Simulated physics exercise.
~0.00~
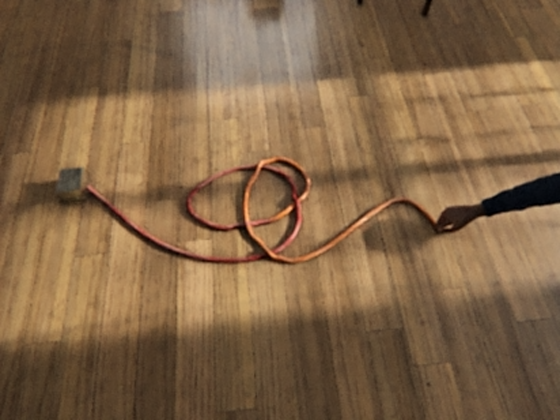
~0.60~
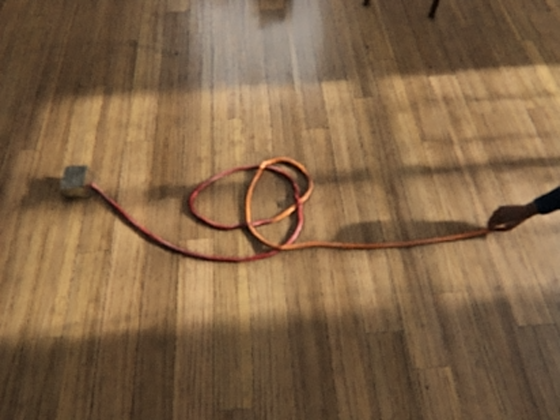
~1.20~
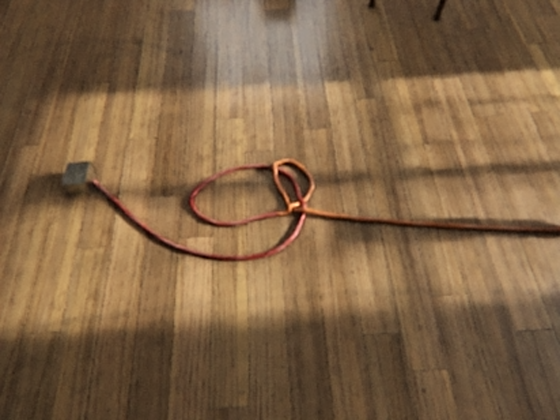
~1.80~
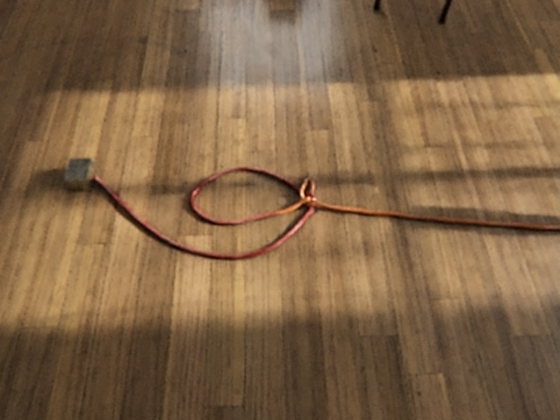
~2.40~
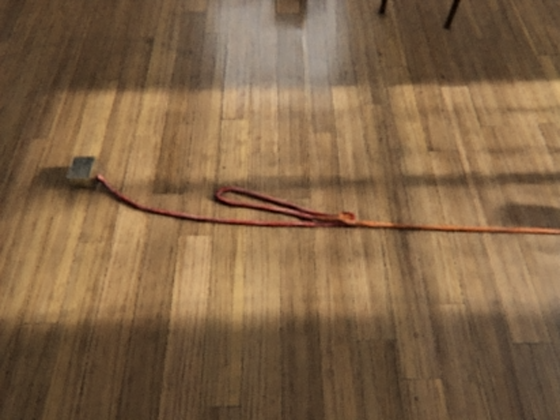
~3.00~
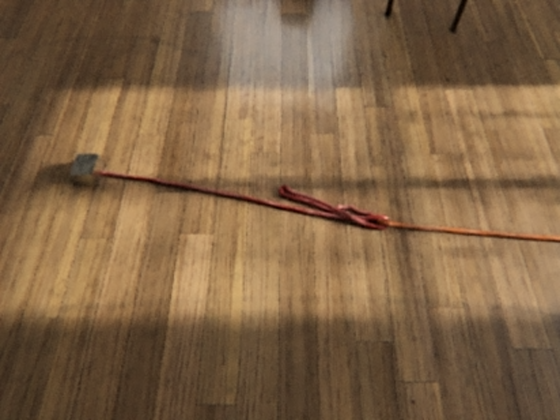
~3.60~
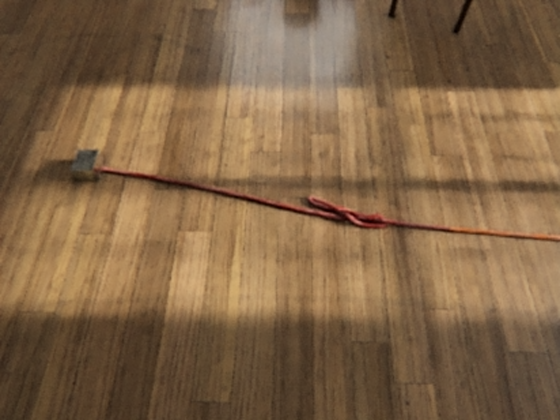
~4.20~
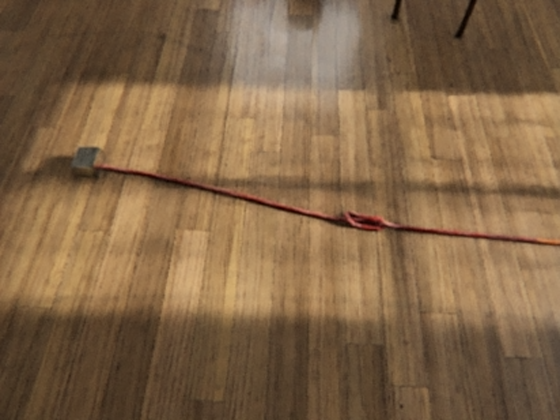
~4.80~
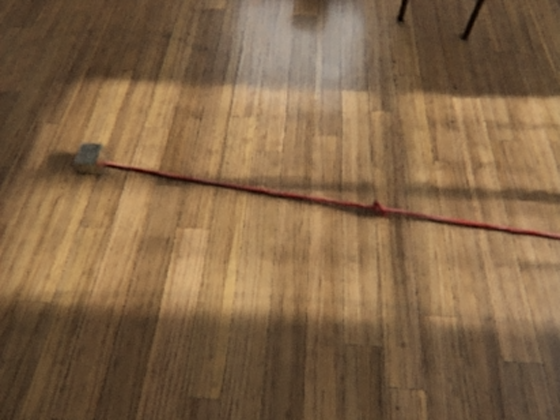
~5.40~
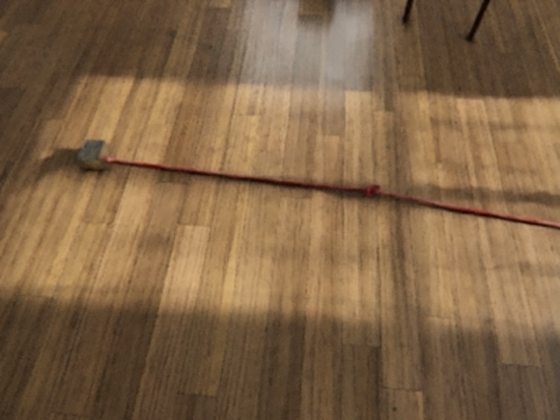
A hand pulled the end of a looped red and orange rope off to the right across a wooden floor, its left end fixed to a small grey block, and the loops shrank until the rope was straight with a small tight knot.
